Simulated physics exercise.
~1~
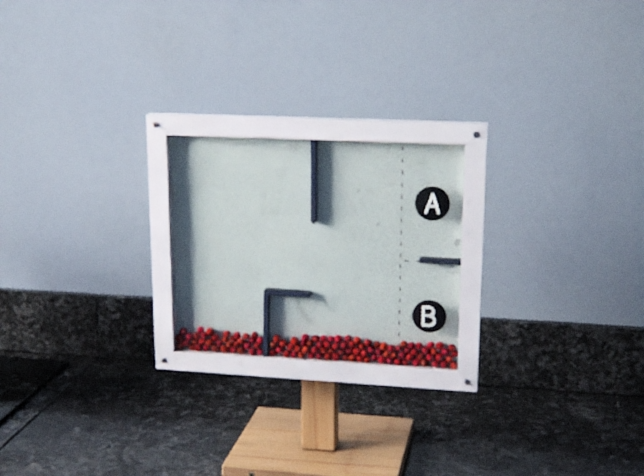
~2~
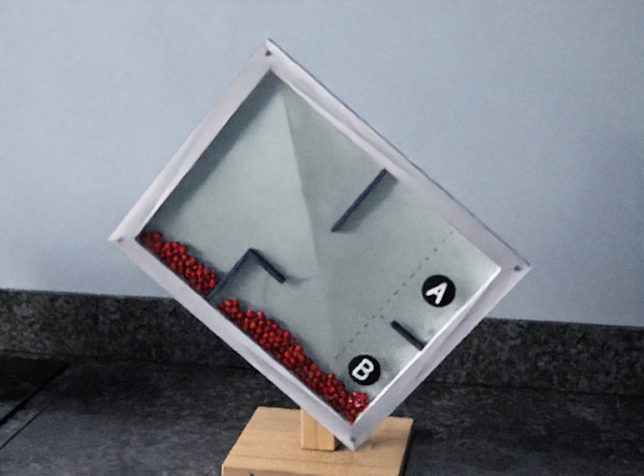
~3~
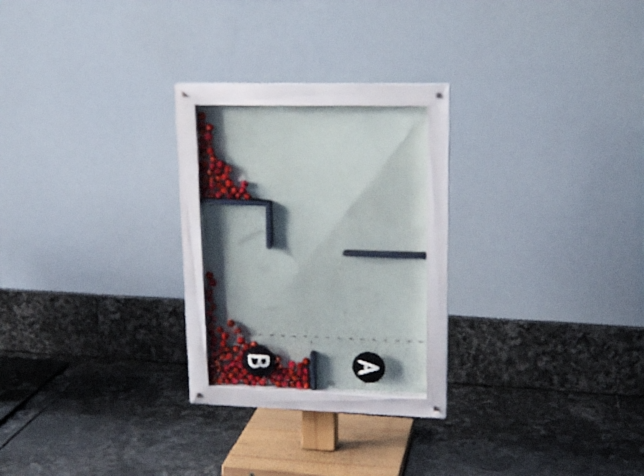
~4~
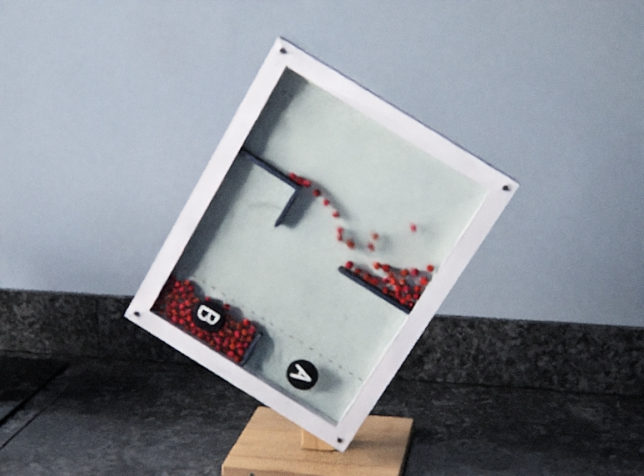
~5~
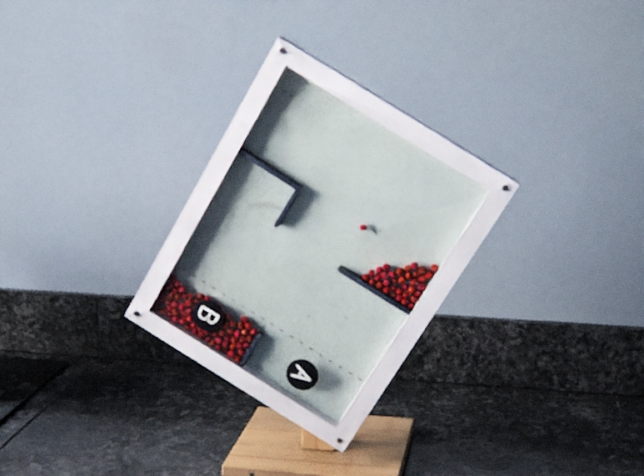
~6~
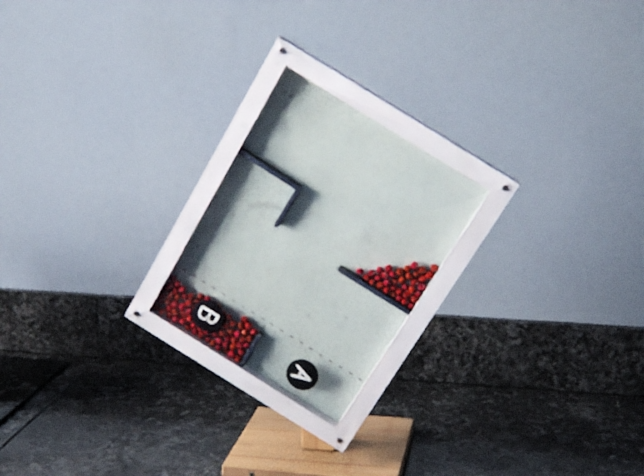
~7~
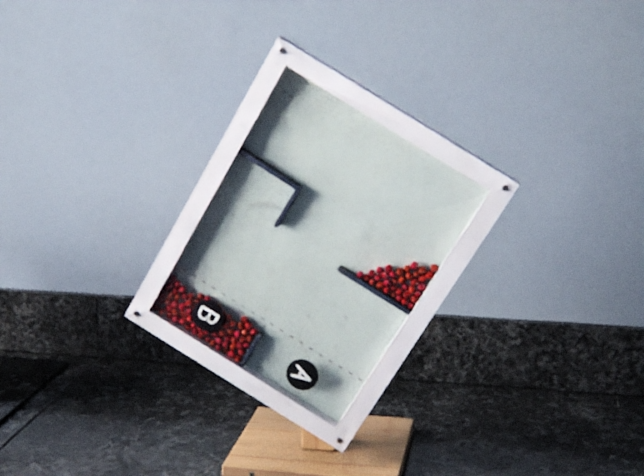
The framed case turns clockwise, and its red beads settle in pocket B and on a ledge.
